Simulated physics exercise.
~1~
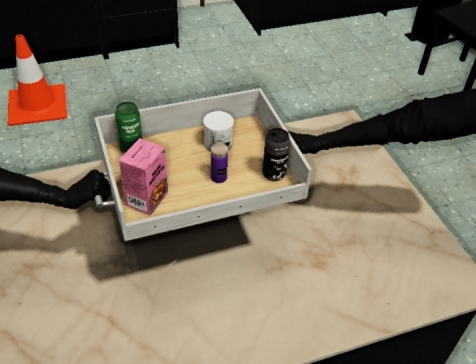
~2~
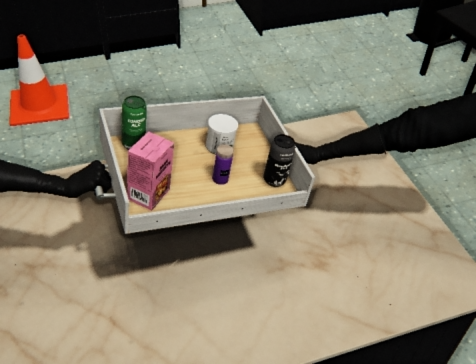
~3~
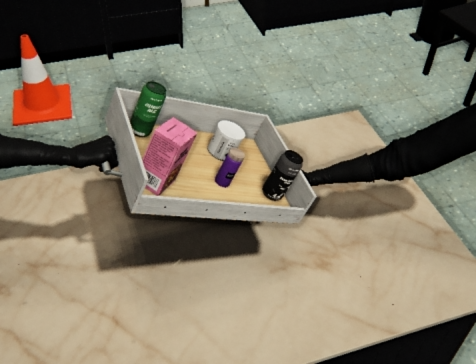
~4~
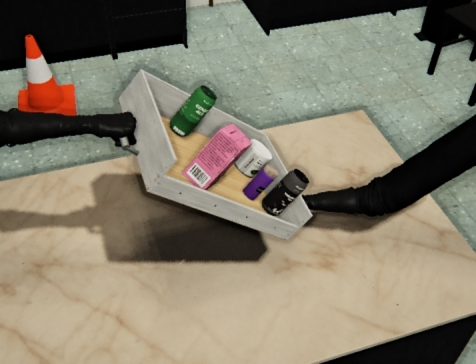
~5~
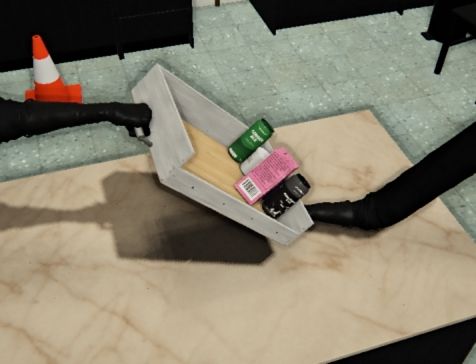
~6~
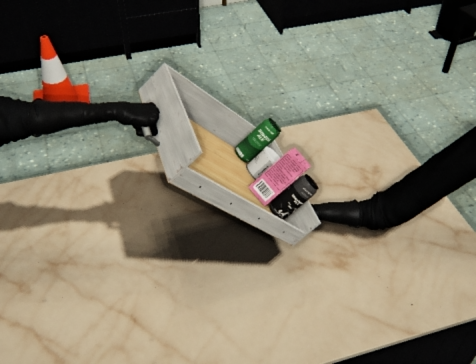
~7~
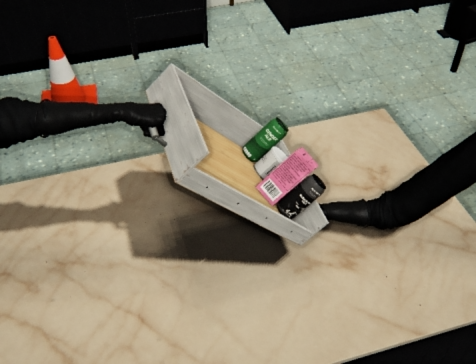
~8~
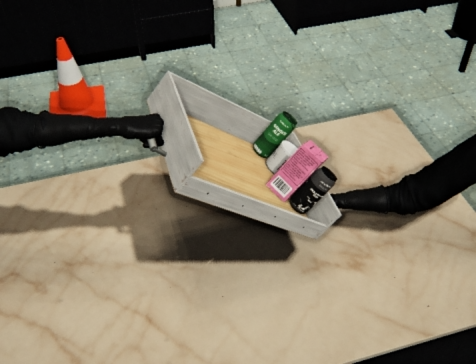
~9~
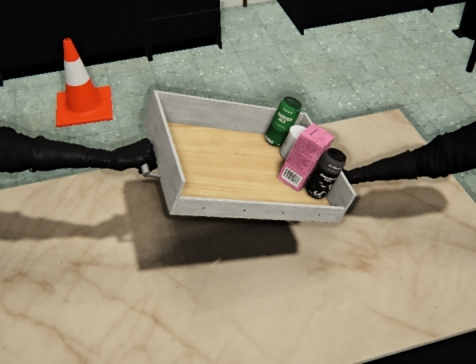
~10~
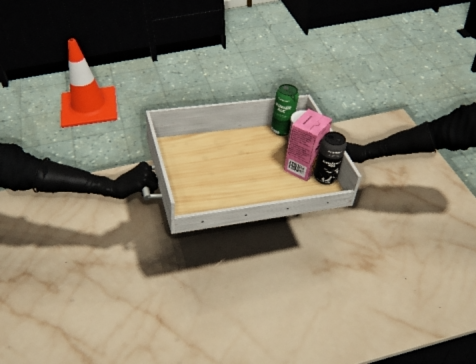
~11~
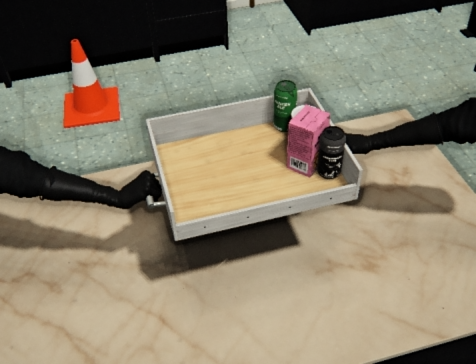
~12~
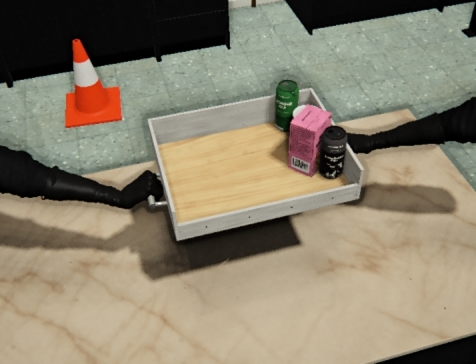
Above a marble-patterned table, two black-gloved hands tipped a shallow crate steeply down to the right, sending a green can, pink carton, white tin and purple shaker sliding toward a black can, then leveled it with the visible items bunched upright at the right.
